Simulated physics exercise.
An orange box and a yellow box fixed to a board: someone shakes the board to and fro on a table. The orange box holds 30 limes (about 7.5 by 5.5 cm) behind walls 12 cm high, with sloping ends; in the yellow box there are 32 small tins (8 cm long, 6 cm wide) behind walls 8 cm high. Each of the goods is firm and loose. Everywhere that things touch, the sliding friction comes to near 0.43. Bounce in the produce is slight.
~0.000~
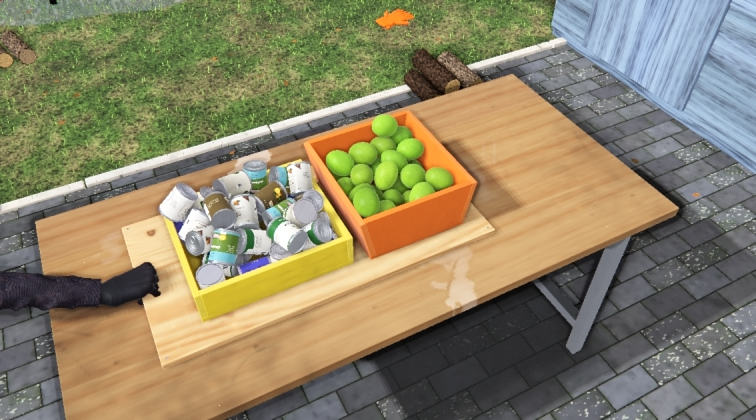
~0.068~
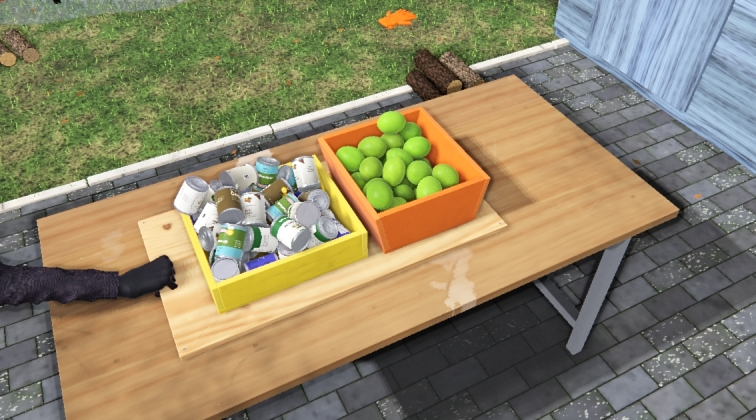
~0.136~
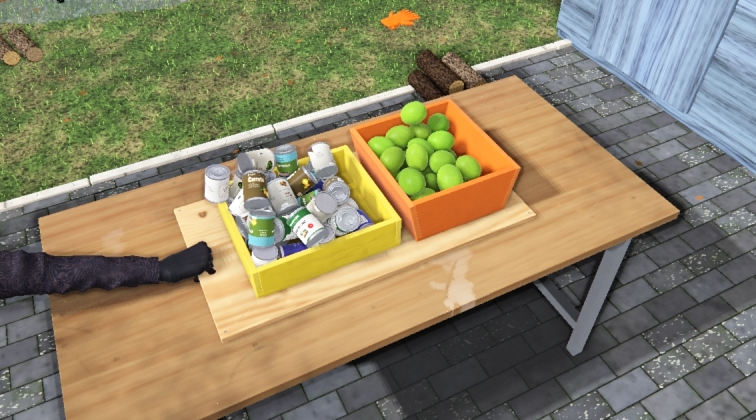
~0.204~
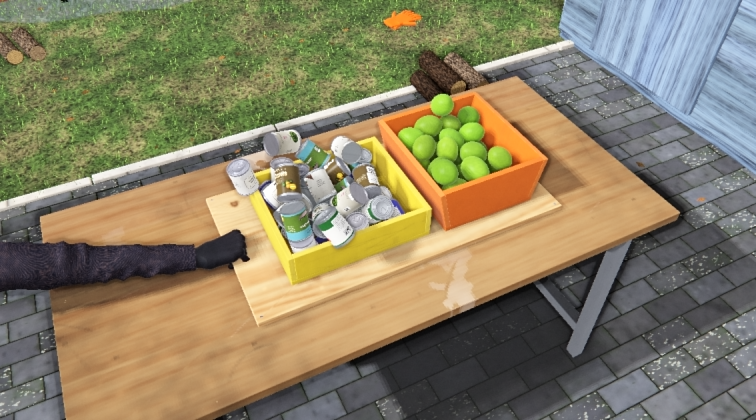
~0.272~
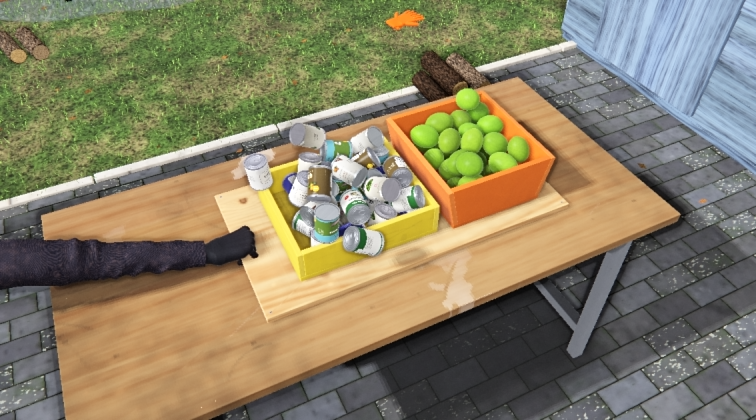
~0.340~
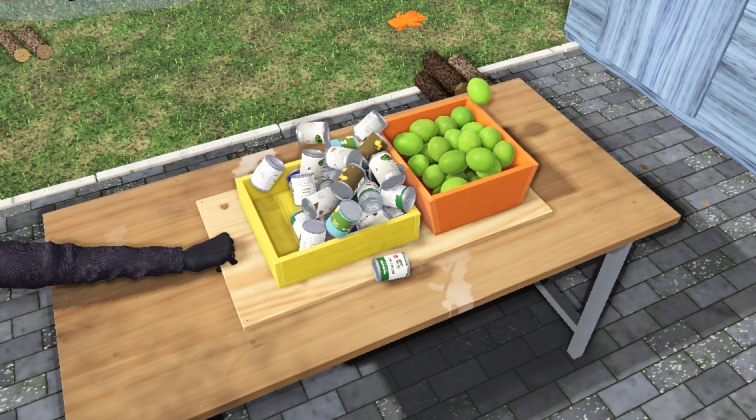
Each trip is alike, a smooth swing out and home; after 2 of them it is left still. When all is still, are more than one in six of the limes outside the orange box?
No.
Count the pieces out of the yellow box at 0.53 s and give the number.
Estimate for the yellow box by then: Some 6 out.
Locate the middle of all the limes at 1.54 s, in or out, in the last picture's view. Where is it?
Middle: About (383, 192) px.
After 0.53 s, 1 of 30 out of the orange box and 6 of 32 out of the yellow box.
After 0.77 s, 1 of 30 out of the orange box and 14 of 32 out of the yellow box.
After 1.11 s, 2 of 30 out of the orange box and 13 of 32 out of the yellow box.
Outcome (at 1.54 s), 2 of 30 out of the orange box and 14 of 32 out of the yellow box. Asked share, 2 of 30, 7 per cent.
